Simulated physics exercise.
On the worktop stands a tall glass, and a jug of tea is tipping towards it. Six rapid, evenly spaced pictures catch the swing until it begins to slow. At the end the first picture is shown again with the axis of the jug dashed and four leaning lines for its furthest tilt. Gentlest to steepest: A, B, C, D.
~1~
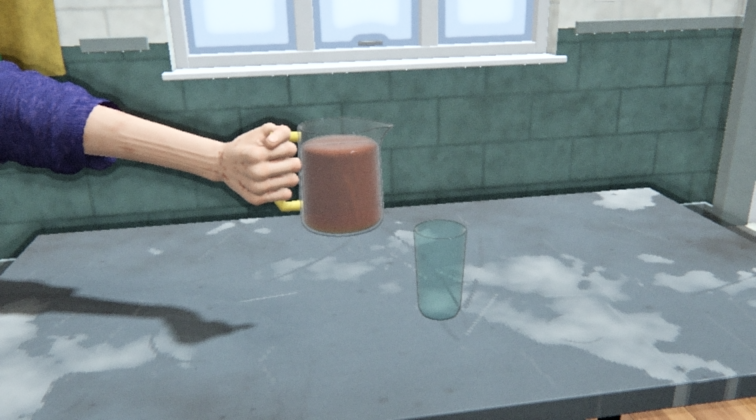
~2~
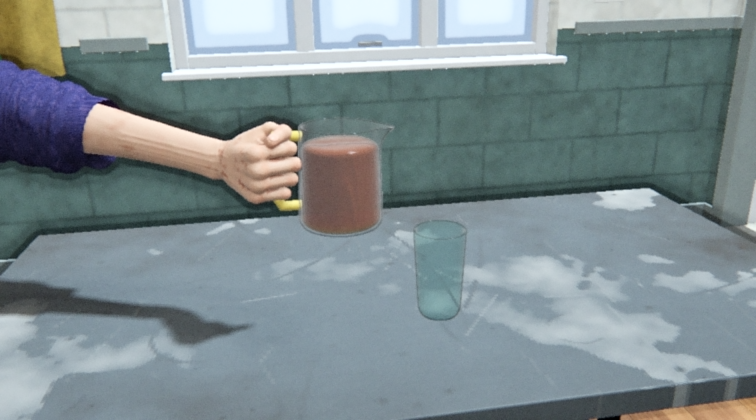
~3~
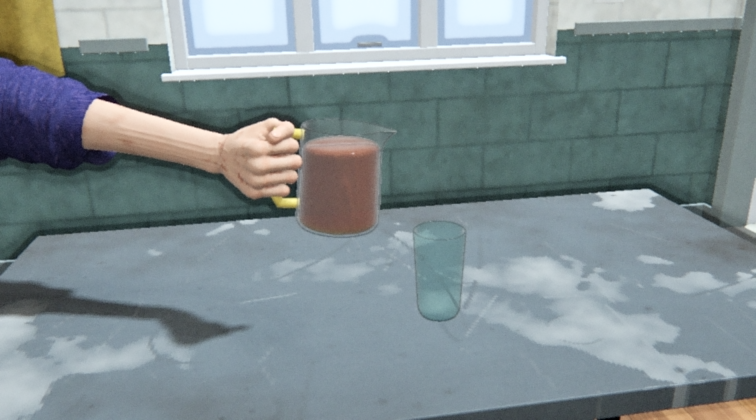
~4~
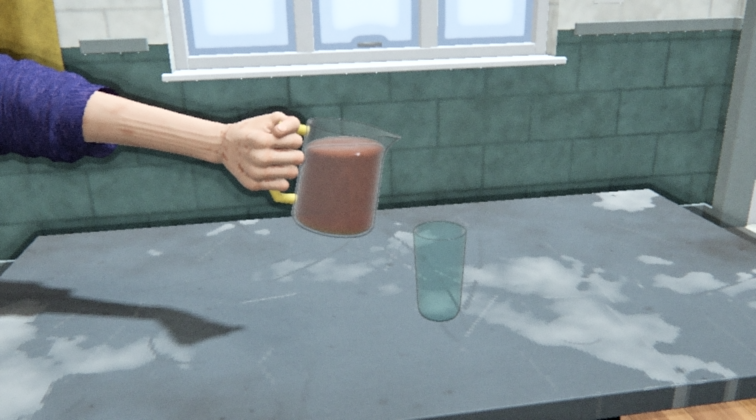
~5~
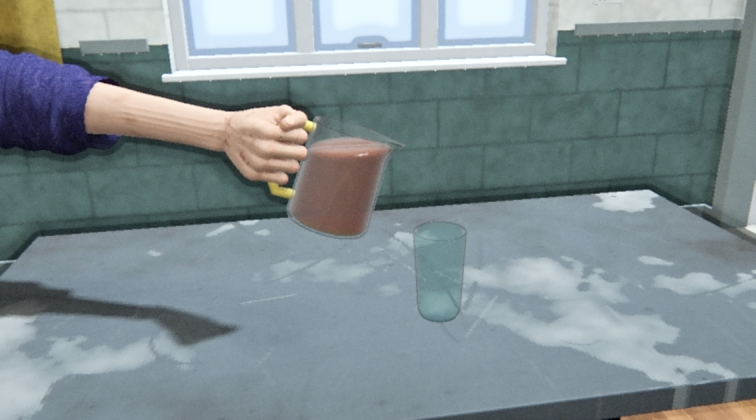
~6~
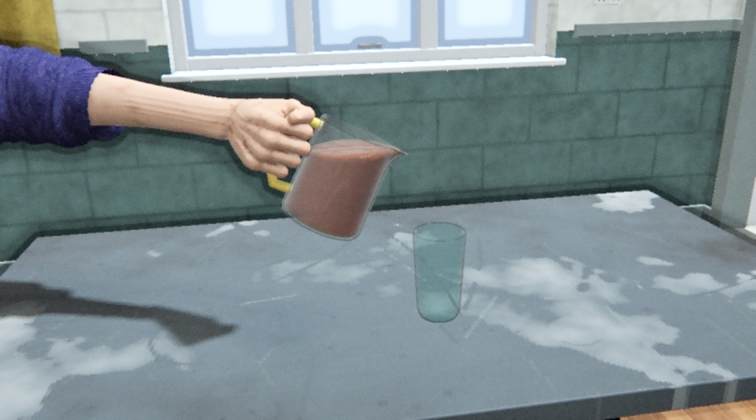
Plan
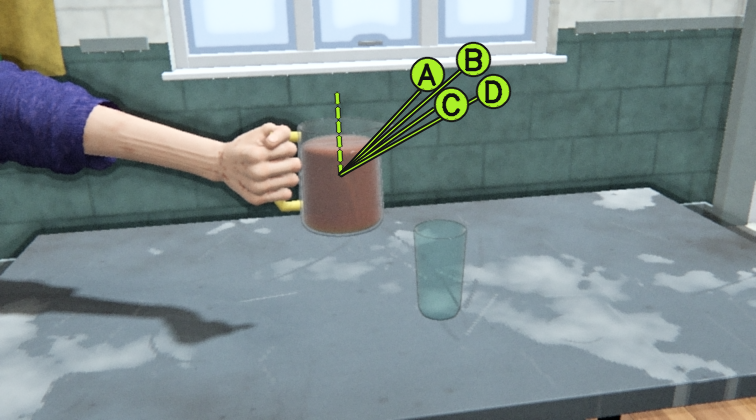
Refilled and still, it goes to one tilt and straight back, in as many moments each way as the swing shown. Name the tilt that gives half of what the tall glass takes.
B is best.
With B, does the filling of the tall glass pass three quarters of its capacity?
No, it does not.
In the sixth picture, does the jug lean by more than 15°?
Yes, it does.
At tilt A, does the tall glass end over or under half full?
Under half.
On the marked copy, A at (419, 91); B at (460, 70); C at (433, 109); D at (477, 98).
With A, the tall glass ends with about 35 % of what it can hold.
With B, the tall glass ends with about 50 % of what it can hold.
With C, the tall glass ends with about 66 % of what it can hold.
With D, the tall glass ends with about 83 % of what it can hold.
